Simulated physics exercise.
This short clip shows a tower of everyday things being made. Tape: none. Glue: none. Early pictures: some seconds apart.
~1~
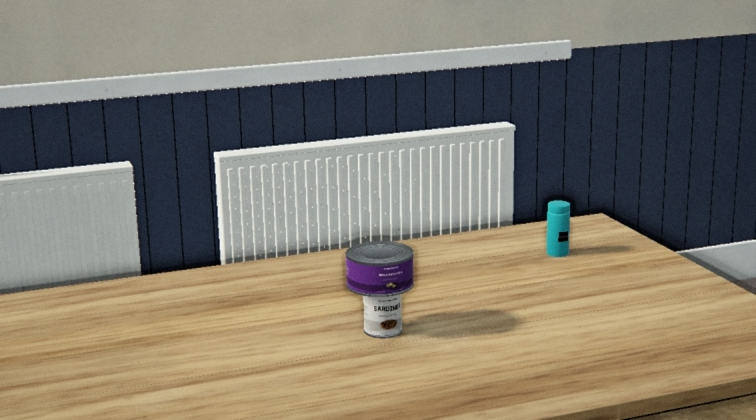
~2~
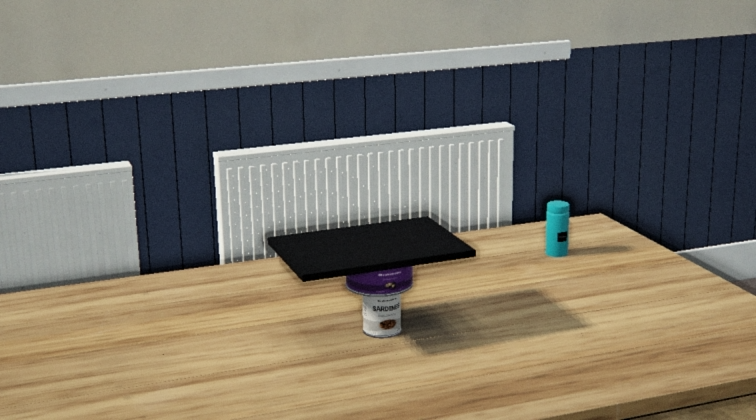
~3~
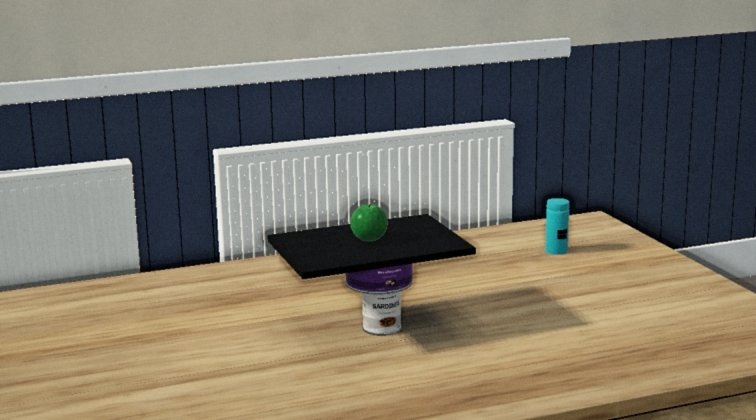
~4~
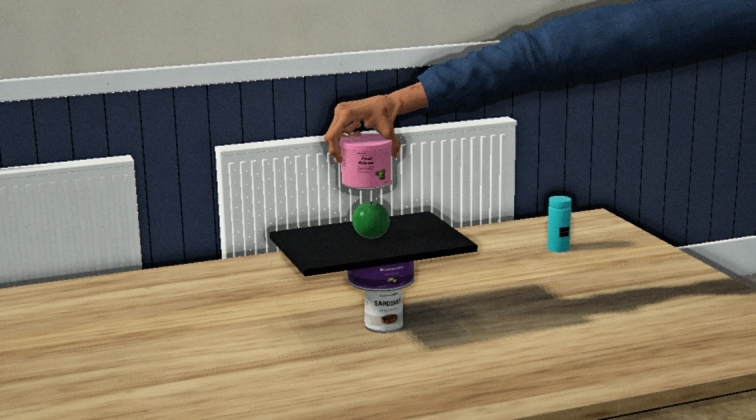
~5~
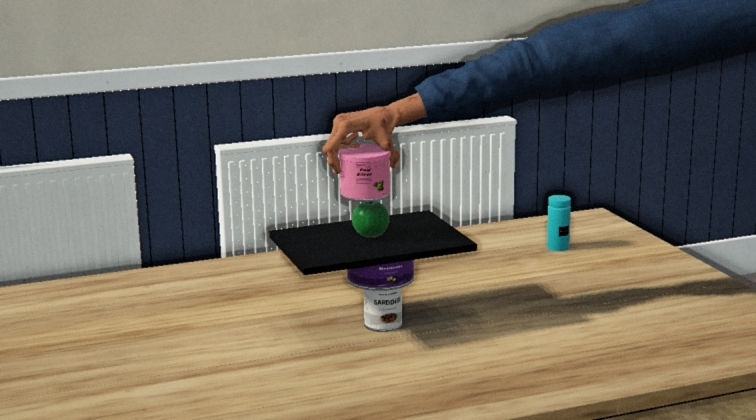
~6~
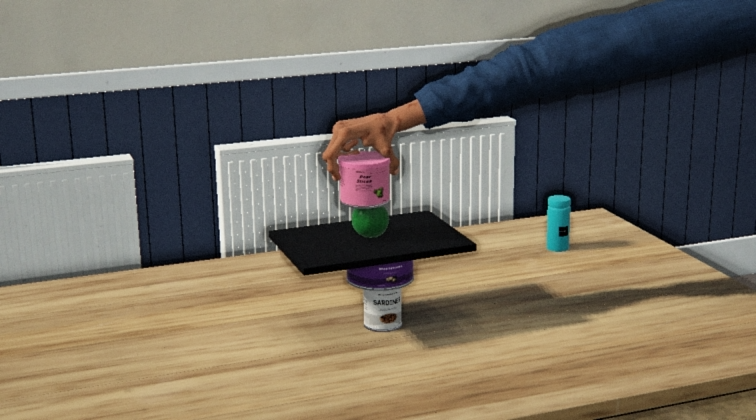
A hand lowers a pink tin onto a green apple atop a black board and tins.
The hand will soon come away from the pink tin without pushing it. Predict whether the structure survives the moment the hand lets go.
The pile fails.
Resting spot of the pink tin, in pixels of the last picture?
Roughly at pixel (140, 341).
Then, 0.60 s after the last picture, pink tin now fallen; black board tipped 22° from how it was; purple tub tipped 22° from how it was.
Then, 0.80 s after the last picture, green apple, purple tub and black board now fallen; white tin slid a little.
Then, 0.90 s after the last picture, white tin slid about its own width.
Then, 1.10 s after the last picture, as before.
At rest, fallen, pink tin, green apple, purple tub and black board; moved from the start, white tin; turquoise shaker in place. Seen from the same camera at the end, pink tin near (140, 341). The pile loses its balance.
